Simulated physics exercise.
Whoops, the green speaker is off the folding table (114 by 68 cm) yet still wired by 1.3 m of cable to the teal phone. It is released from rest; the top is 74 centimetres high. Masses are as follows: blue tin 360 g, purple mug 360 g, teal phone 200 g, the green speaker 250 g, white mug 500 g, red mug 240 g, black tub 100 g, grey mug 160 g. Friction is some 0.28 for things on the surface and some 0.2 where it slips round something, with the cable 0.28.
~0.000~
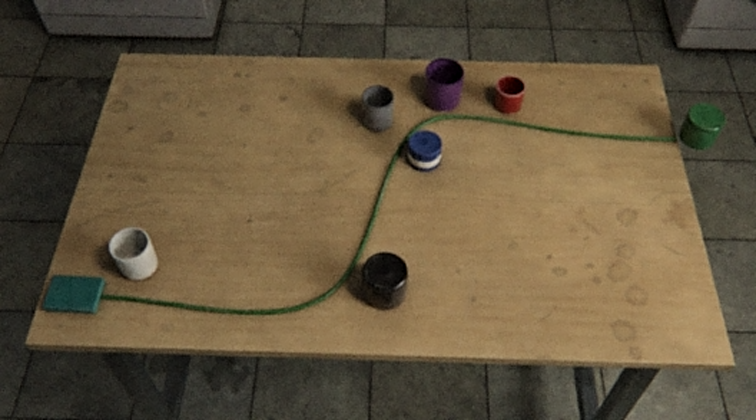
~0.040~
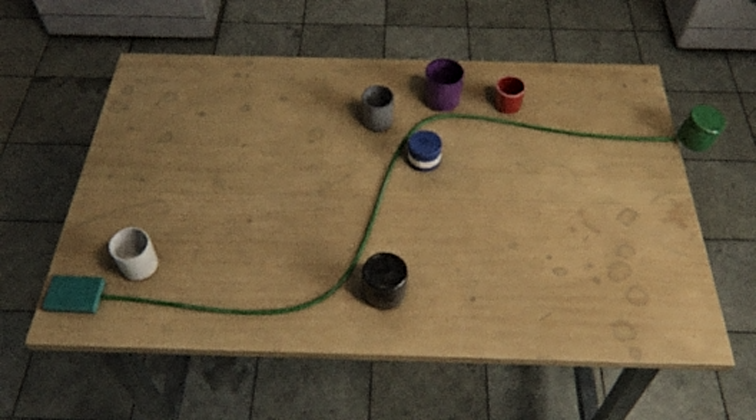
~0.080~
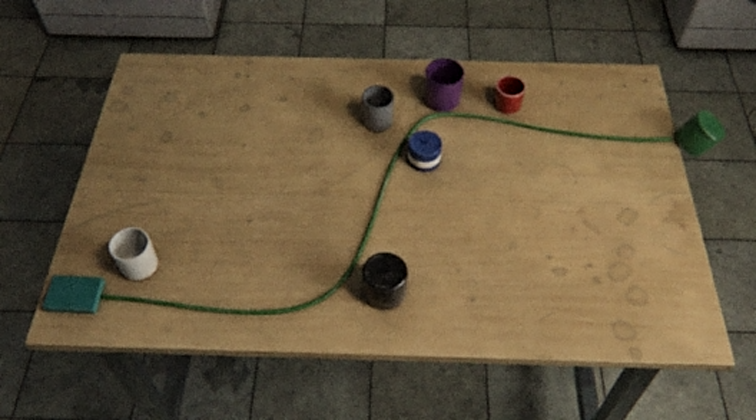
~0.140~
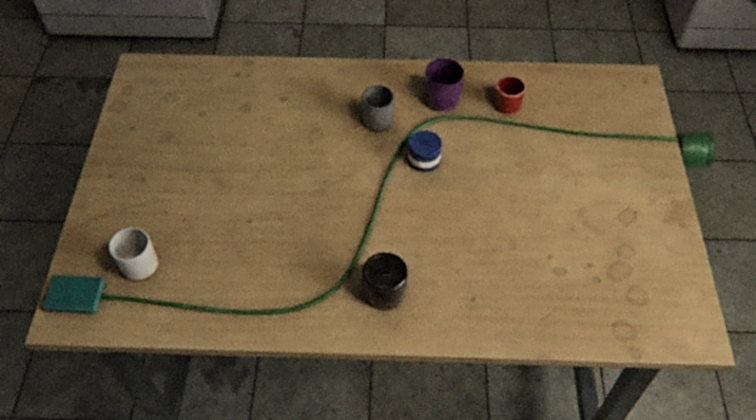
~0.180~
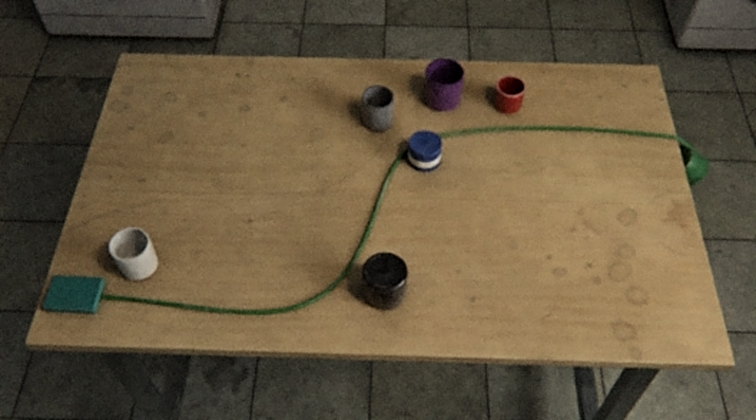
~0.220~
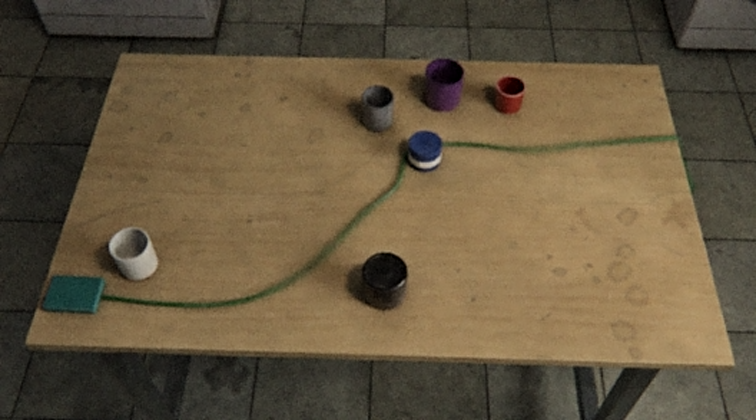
A green cup-shaped object slipped down past the table's right edge and out of sight, tugging the green cable straighter across the wooden top, while the mugs, tins and teal block stayed put.
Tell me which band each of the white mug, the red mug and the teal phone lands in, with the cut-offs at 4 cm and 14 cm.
My prediction: The white mug barely relocates, the red mug barely relocates, the teal phone relocates substantially.
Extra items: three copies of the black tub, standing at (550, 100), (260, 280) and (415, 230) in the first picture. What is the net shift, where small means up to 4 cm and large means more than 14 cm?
Slight, big, then slight.
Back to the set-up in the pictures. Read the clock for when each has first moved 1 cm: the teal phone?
Teal phone at about 0.32 s on the clock.
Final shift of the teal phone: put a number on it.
Teal phone: About 60 cm.
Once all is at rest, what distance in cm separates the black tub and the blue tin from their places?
Black tub roughly 0 cm, blue tin roughly 2 cm.
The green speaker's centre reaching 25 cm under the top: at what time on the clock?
0.30 s.
By 0.5 s, the cable's tail end at (145, 282); teal phone 8 cm off its start, white mug 2 cm off its start, green speaker over the edge.
By 0.7 s, the cable's tail end at (204, 272); teal phone 17 cm off its start, white mug 2 cm off its start, green speaker over the edge.
By 1.0 s, the cable's tail end at (271, 228); teal phone 30 cm off its start at (251, 240), white mug 2 cm off its start at (138, 235), green speaker over the edge.
By 1.2 s, the cable's tail end at (372, 184); teal phone 50 cm off its start, white mug 2 cm off its start, green speaker over the edge.
By 2.4 s, the cable's tail end at (411, 161); teal phone 59 cm off its start at (388, 165), white mug 2 cm off its start at (138, 235), red mug 0 cm off its start at (511, 86), green speaker over the edge.
